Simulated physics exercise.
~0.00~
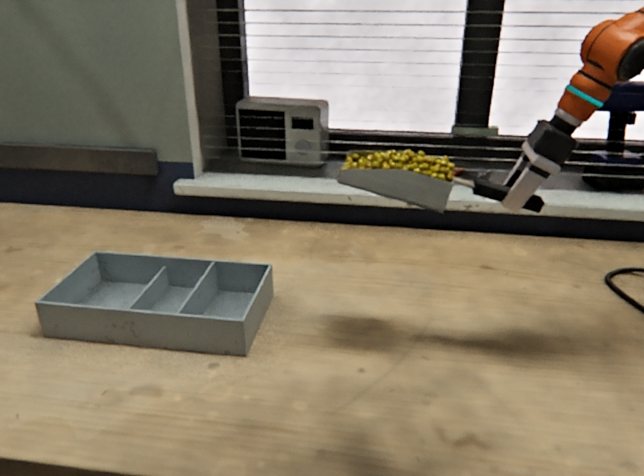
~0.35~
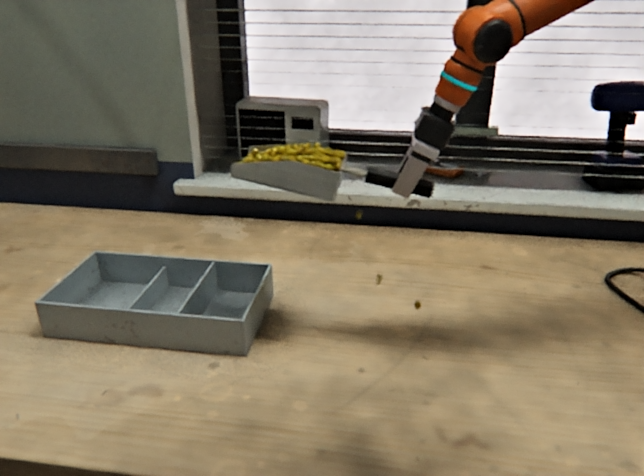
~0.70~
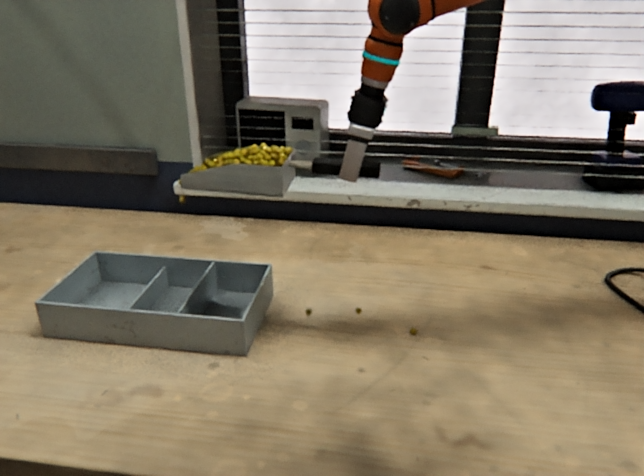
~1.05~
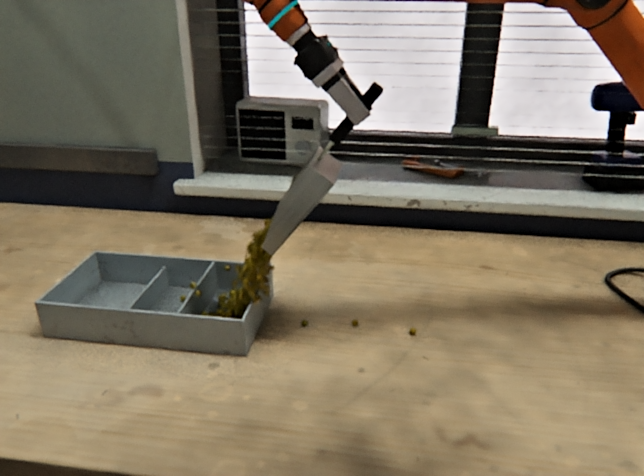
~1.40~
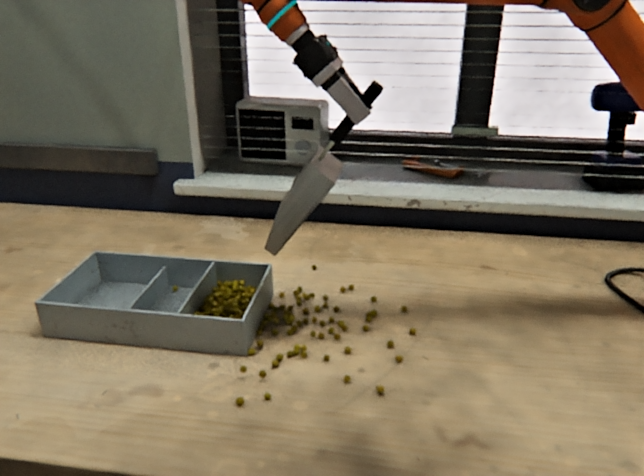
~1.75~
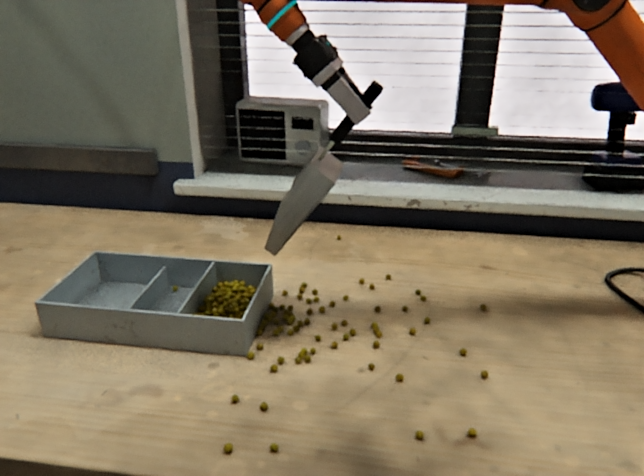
A pale wooden tabletop stands before a bright barred window, seen from a fixed, slightly raised view. A grey box with three compartments sits at the left, while an orange and black robot arm at the upper right holds a grey scoop heaped with yellow-green beads. The arm carries the scoop left, and a few beads drop onto the table. It then raises its grip and tips the scoop steeply, pouring beads into the box's right compartment. Many land inside, while others scatter across the table as the emptied scoop hangs still, pointing down.
